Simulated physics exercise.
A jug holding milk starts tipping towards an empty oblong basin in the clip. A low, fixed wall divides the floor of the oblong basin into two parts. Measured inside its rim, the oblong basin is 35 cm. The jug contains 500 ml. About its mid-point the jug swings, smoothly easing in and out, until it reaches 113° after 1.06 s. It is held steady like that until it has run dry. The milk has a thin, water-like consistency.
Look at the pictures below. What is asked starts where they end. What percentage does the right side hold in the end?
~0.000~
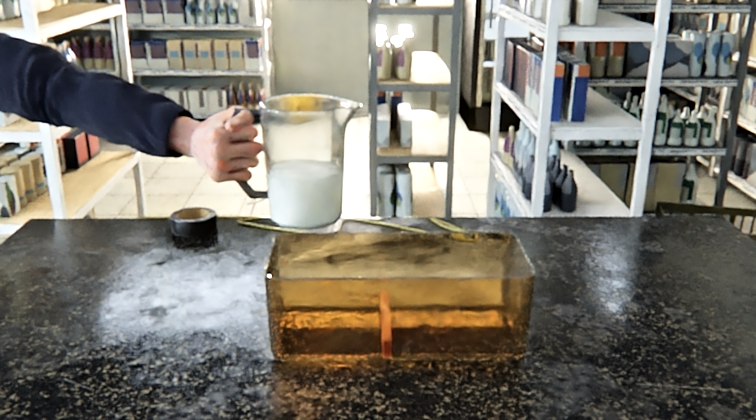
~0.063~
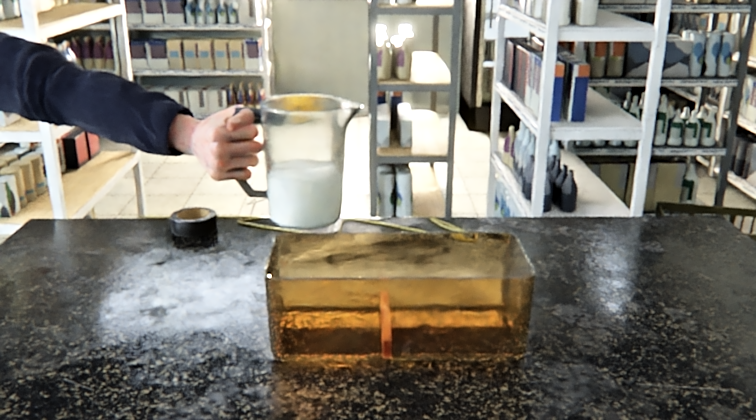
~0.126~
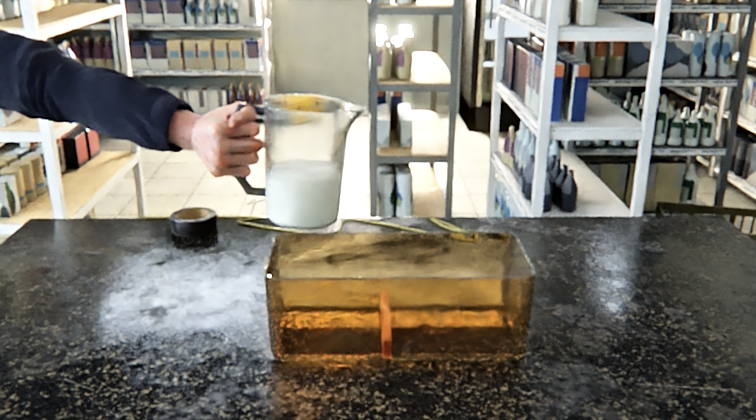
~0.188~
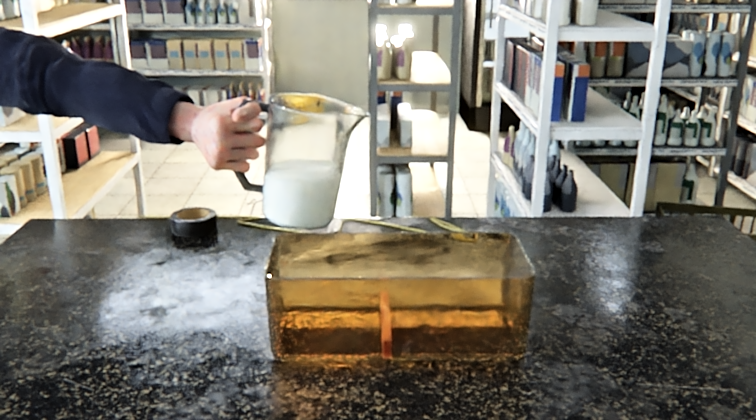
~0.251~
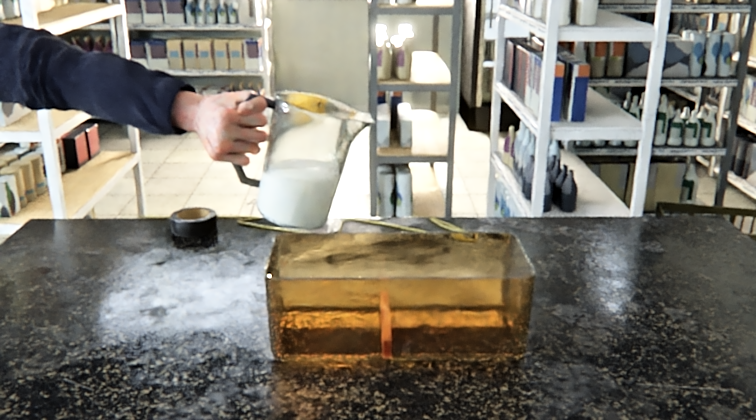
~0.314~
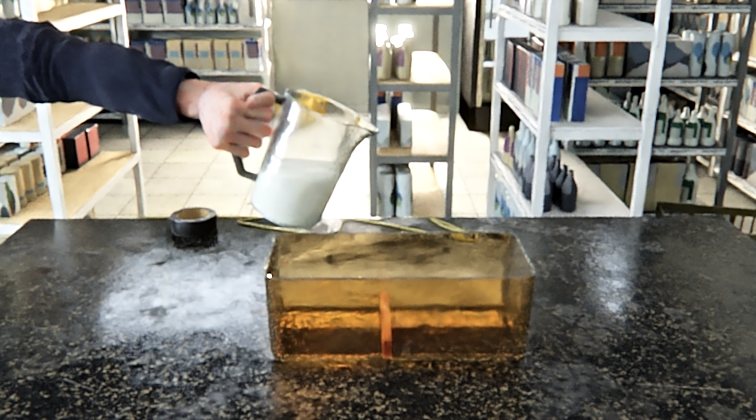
About 89 per cent.
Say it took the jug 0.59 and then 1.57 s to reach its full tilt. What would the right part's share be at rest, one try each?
Near 85 in a hundred on the first go and near 90 in a hundred on the second.
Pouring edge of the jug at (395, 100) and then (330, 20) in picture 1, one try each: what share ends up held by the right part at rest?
The first try gives 85 percent and the second 80 percent.
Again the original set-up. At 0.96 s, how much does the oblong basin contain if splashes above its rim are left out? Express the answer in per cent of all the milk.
54 per cent, give or take a little.
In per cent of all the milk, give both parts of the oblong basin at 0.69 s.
Left about 0, right about 0.
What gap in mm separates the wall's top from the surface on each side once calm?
Left 26 mm, right 12 mm.
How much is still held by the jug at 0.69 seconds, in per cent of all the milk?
Close to 98 in a hundred.
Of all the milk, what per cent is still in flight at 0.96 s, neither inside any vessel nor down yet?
Around 16 per cent of the liquid is in flight.
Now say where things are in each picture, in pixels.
It leans 0°; its right rim is at (362, 105); the milk meets the walls at (269, 168) and (342, 167); the oblong basin's rim runs from (270, 256) to (525, 254); the wall's top is at (386, 315), in the first frame.
It leans 1°; its right rim is at (363, 106); the milk meets the walls at (269, 168) and (341, 167), in the second frame.
It leans 4°; its right rim is at (365, 109); the milk meets the walls at (268, 168) and (342, 167), in the third frame.
It leans 9°; its right rim is at (370, 114); the milk meets the walls at (267, 168) and (340, 166), in the fourth frame.
It leans 15°; its right rim is at (375, 121); the milk meets the walls at (265, 168) and (340, 167), in the fifth frame.
It leans 23°; its right rim is at (380, 131); the milk meets the walls at (262, 168) and (341, 169), in the sixth frame.
By 0.69 s the tilt is 82° and 97 per cent is still to pour, 0 is left of the wall and 0 right of it.
By 0.96 s the tilt is 111° and 31 per cent is still to pour, 5 is left of the wall and 48 right of it.
By 1.25 s the tilt is 113° and 1 per cent is still to pour, 9 is left of the wall and 88 right of it.
By 1.56 s the tilt is 113° and 0 per cent is still to pour, 9 is left of the wall and 90 right of it.
At rest 10 per cent lies left of the wall, 89 right of it and 1 outside.
